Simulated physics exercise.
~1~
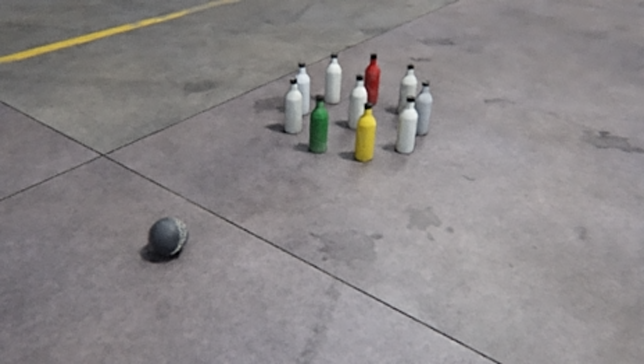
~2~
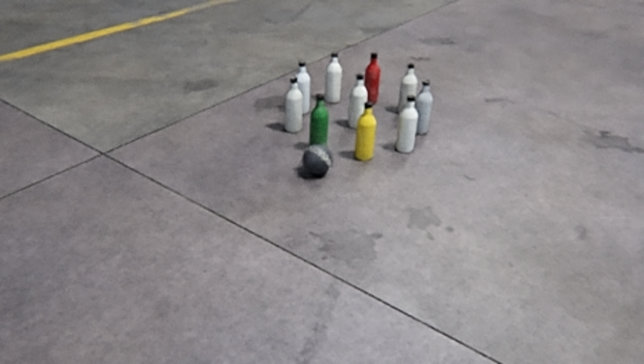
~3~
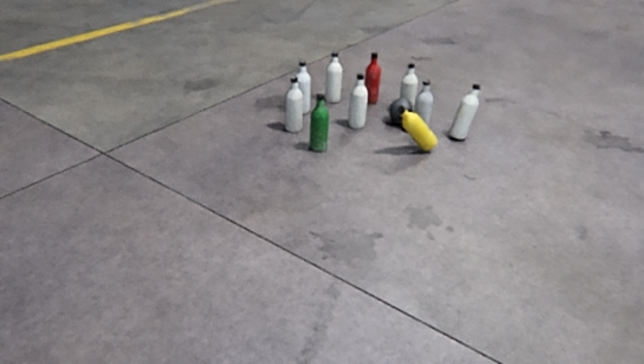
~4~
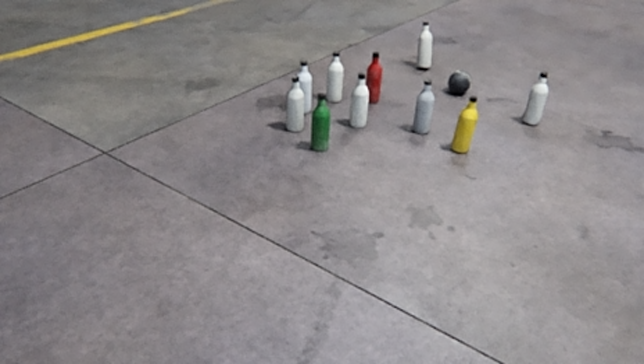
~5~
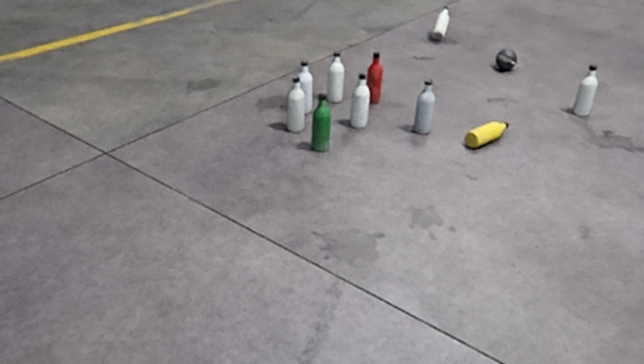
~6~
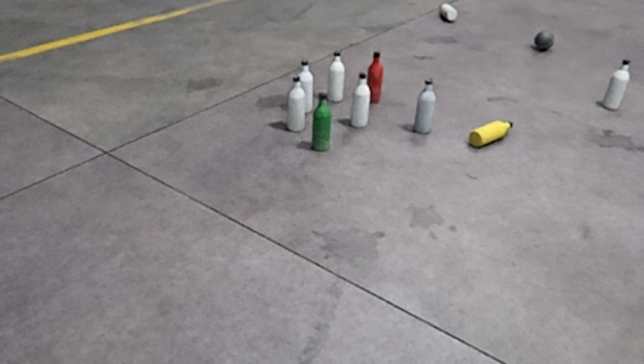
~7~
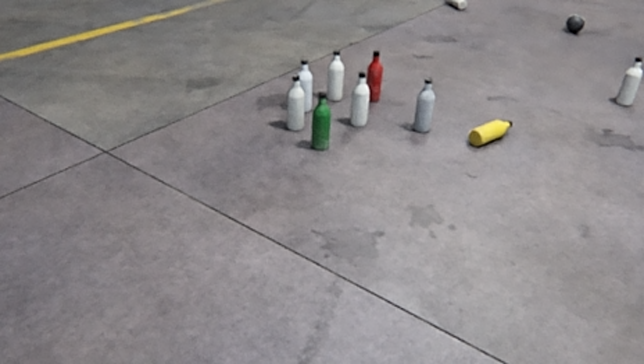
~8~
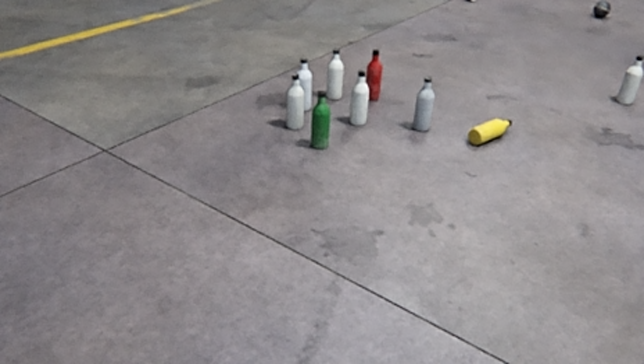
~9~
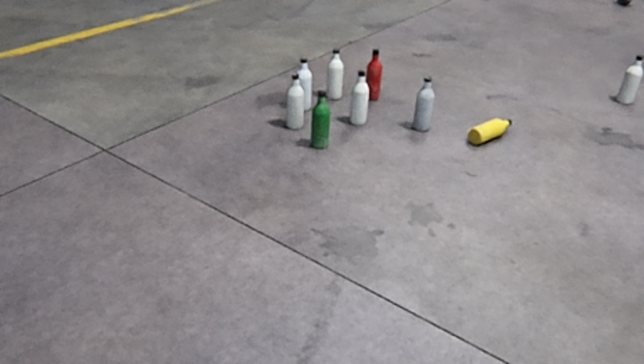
On a stained concrete floor, a dark ball rolls up and right into a cluster of capped bottles, knocking over the yellow one and a white one and pushing another white bottle right, still upright, before leaving at the upper right as the green and red bottles stay standing.
